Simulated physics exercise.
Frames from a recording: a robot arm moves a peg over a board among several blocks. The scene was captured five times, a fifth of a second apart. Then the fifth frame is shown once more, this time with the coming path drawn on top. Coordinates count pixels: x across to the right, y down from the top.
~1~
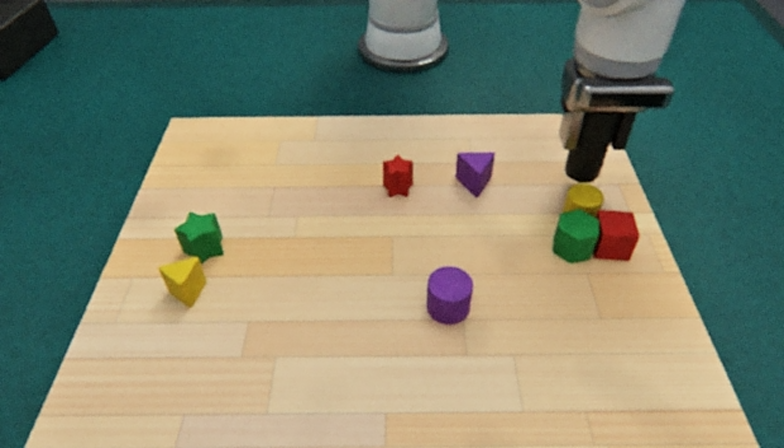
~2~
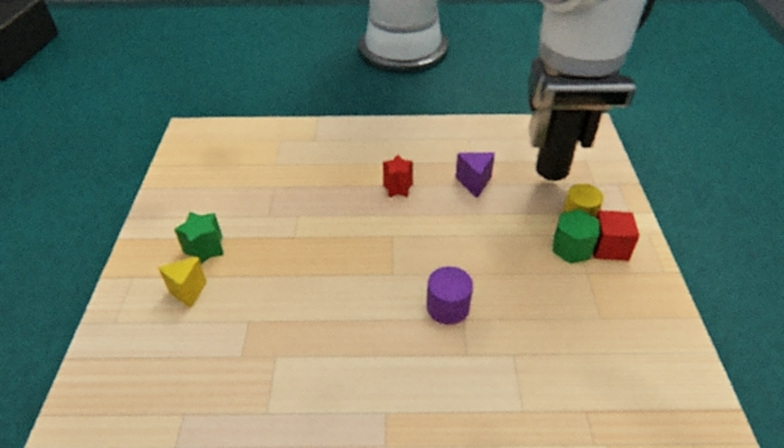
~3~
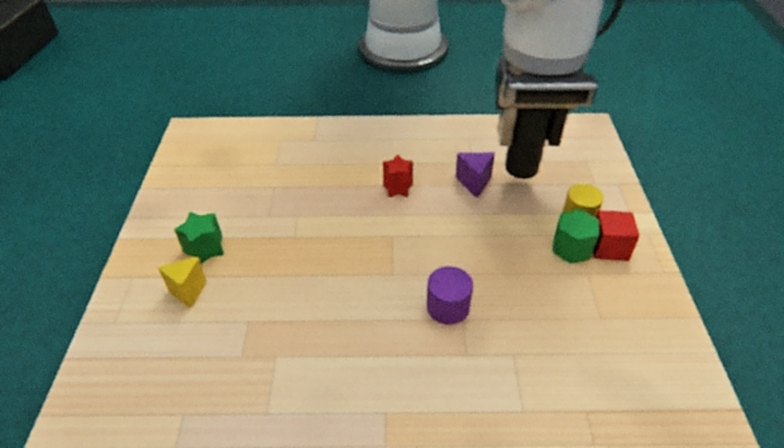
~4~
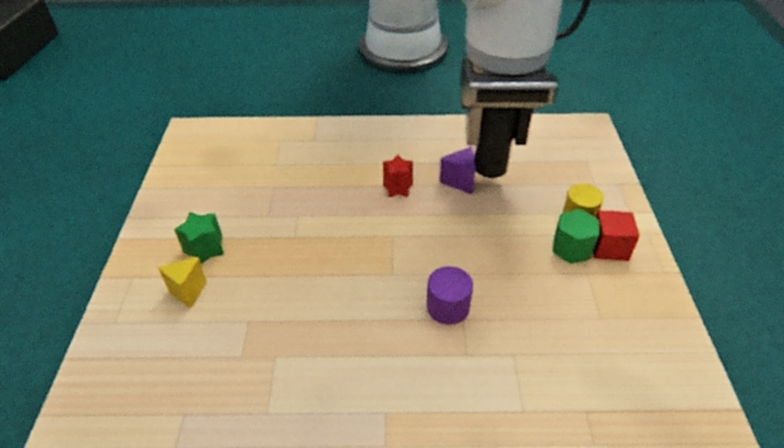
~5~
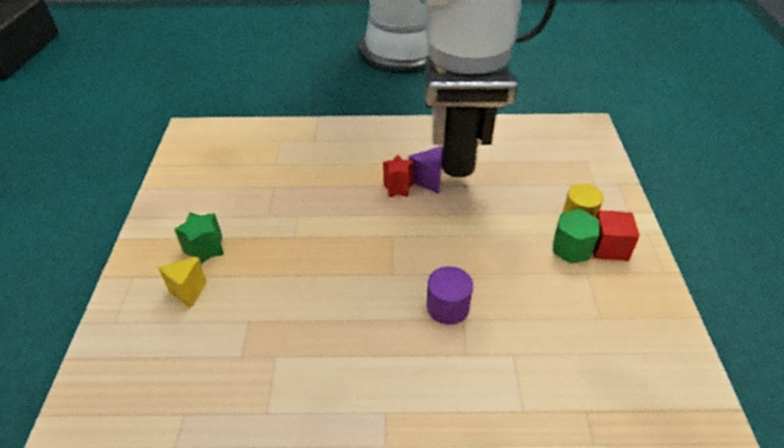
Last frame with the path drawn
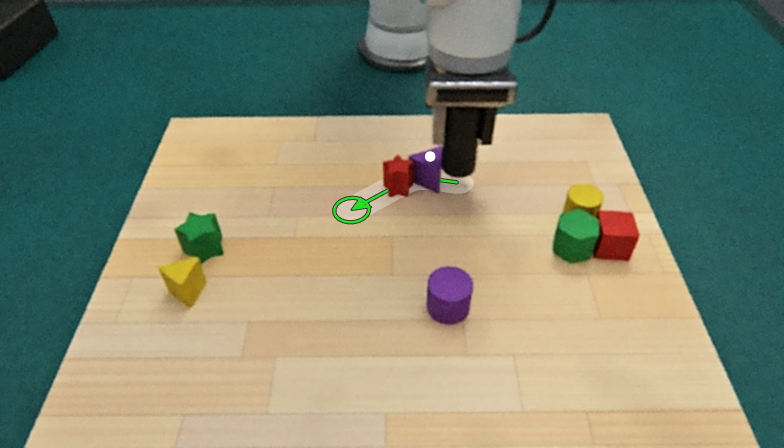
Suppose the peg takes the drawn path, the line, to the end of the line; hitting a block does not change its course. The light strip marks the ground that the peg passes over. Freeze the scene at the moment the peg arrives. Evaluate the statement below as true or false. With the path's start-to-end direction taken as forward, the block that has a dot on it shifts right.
True.
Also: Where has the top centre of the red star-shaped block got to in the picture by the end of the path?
Its top face will be centred at roughly (331, 203).
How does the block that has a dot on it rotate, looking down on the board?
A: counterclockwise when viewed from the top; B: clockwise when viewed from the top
It's B.
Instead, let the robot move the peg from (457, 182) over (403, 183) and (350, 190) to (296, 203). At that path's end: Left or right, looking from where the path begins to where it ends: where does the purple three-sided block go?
Toward the right.
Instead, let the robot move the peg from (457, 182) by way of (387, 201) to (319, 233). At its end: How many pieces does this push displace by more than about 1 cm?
Number moved: 2.
The drawn path runs from (457, 182) via (418, 179) and (384, 192), ending at (352, 210); the dot is on the purple three-sided block.
The first path, step by step. One third of the way, peg at (418, 164); red star-shaped block at (387, 170); purple three-sided block at (389, 152).
Two thirds of the way, peg at (384, 178); red star-shaped block at (360, 185), turned 30° anticlockwise; purple three-sided block at (366, 153), turned 40° clockwise.
At the end, peg at (350, 195); red star-shaped block at (331, 203), turned 75° anticlockwise; purple three-sided block at (365, 153), turned 45° clockwise.
